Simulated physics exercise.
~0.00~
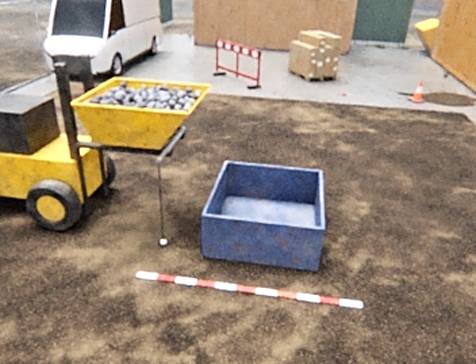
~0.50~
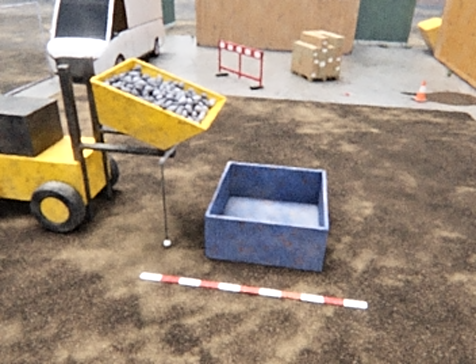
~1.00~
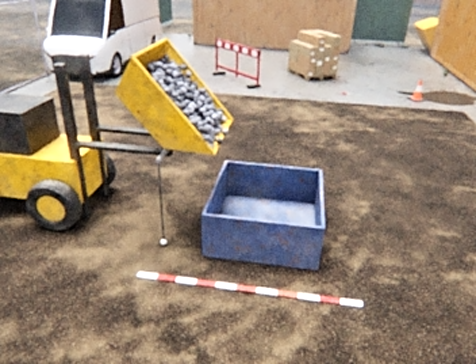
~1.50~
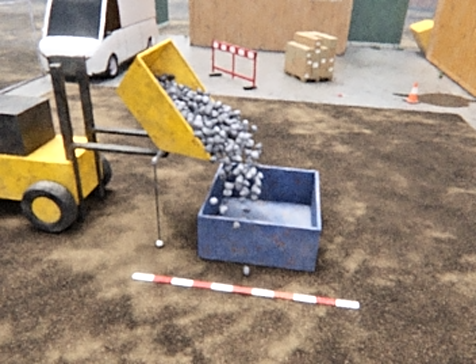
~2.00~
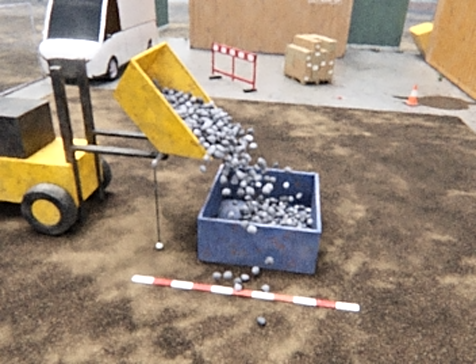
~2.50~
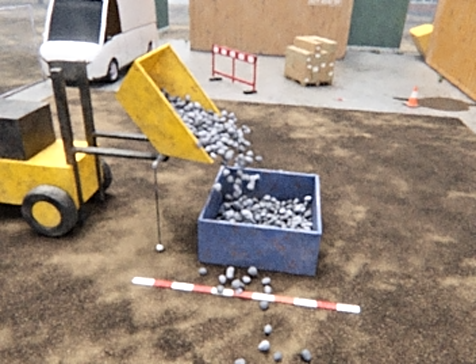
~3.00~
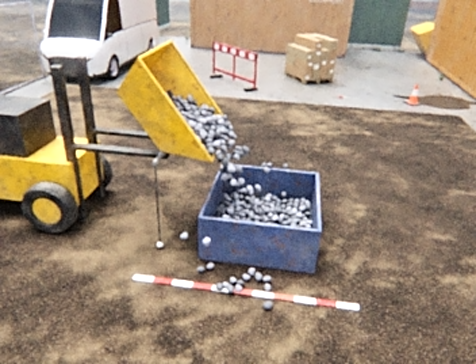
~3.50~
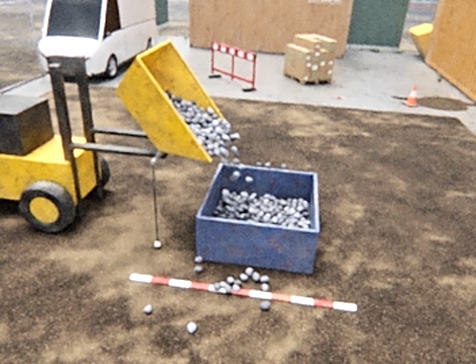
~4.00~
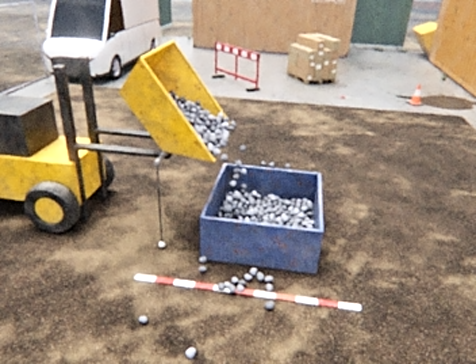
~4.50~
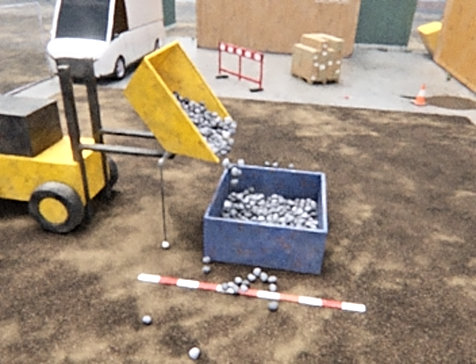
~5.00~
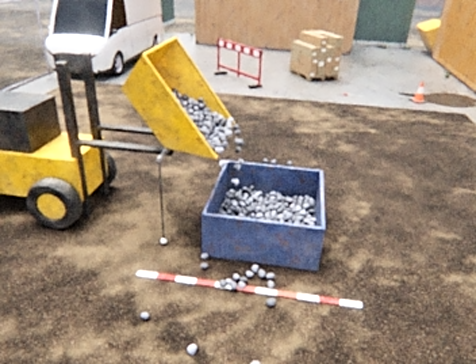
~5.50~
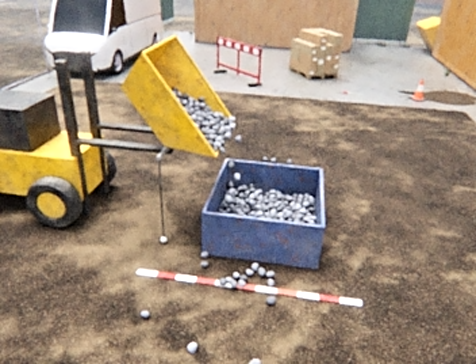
Dirt yard with a yellow forklift tipping grey stones from its skip into a blue bin, some spilling, many staying in the skip.
